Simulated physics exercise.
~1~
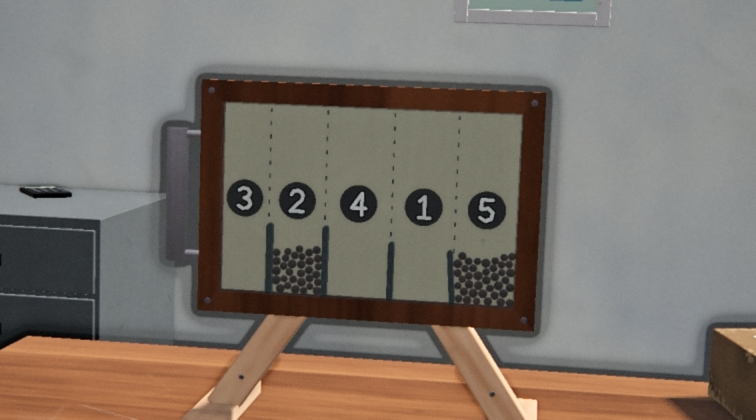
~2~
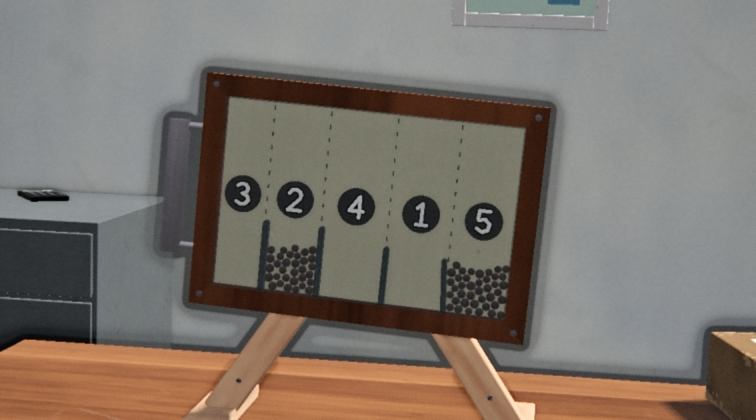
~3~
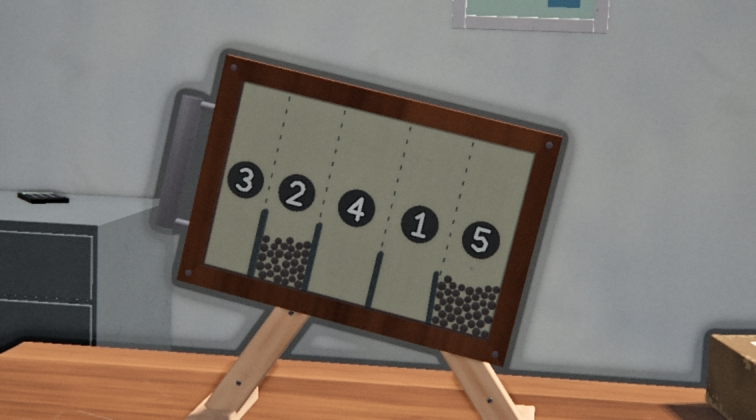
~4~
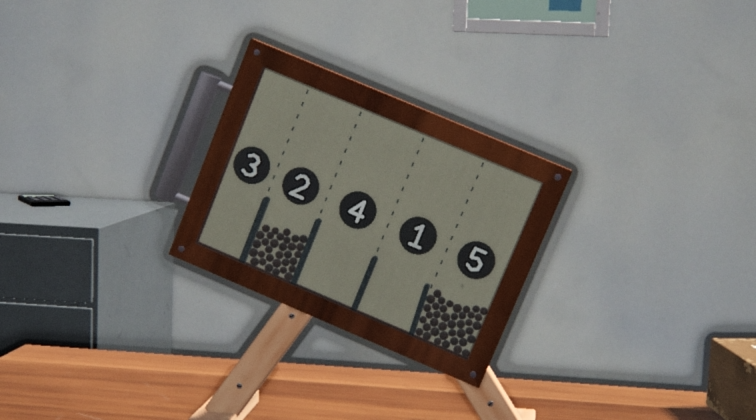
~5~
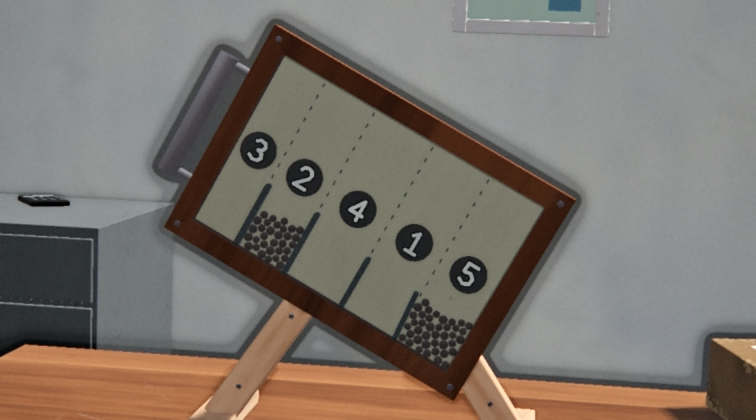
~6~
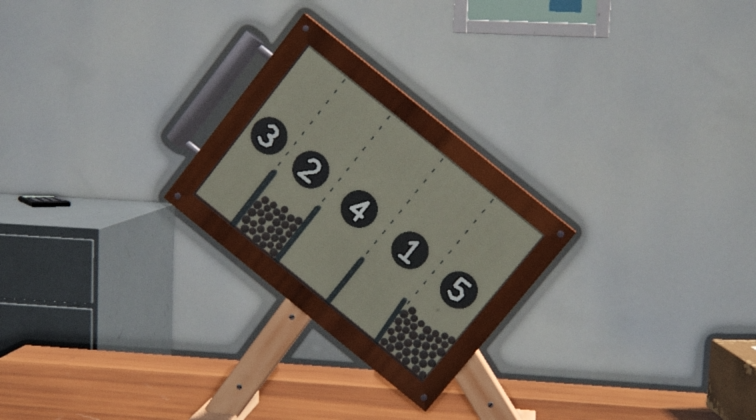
Wood-framed display box with numbered sections rotating steadily clockwise on a wooden stand, dark beads shifting inside two of its compartments.
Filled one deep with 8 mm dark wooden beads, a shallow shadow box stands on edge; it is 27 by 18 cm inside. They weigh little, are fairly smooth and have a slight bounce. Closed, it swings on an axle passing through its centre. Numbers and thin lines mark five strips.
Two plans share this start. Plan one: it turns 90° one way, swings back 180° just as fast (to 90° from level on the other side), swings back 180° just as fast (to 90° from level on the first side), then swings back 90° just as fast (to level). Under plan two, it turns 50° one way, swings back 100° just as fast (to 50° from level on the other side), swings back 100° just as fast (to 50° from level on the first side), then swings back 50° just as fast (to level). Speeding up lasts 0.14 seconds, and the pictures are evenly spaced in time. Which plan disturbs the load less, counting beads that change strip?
My pick would be the final plan.
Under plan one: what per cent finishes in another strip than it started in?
About 45 in a hundred.
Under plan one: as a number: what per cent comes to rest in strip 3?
Around 25 in a hundred.
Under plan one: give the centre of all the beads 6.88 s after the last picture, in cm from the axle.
About 5 cm left and 4 cm below.
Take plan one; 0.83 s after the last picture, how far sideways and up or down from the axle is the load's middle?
Position estimate: Left 6 cm, below 4 cm.
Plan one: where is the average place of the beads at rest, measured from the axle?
The middle sits around 1 cm left of it and 7 cm below it.
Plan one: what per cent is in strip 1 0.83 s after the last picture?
Roughly 0 per cent of it.
Plan one. 0.83 s later than the last picture, it stands 90° clockwise; no. 2, 45 %, no. 5, 55 %; 0 % have changed strip.
Then, 6.88 s later than the last picture, it stands 45° clockwise; no. 1, 10 %, no. 2, 35 %, no. 3, 25 %, no. 4, 5 %, no. 5, 30 %; 45 % have changed strip.
Then, 7.59 s later than the last picture, it stands level; no. 1, 10 %, no. 2, 35 %, no. 3, 25 %, no. 4, 5 %, no. 5, 30 %; 45 % have changed strip.
All still 8.5 s after it, it stands level; no. 1, 10 %, no. 2, 35 %, no. 3, 25 %, no. 4, 5 %, no. 5, 30 %; 45 % have changed strip.
Plan two would end with no. 1, 5 %, no. 2, 45 %, no. 3, 0 %, no. 4, 0 %, no. 5, 55 %; 5 % have changed strip.
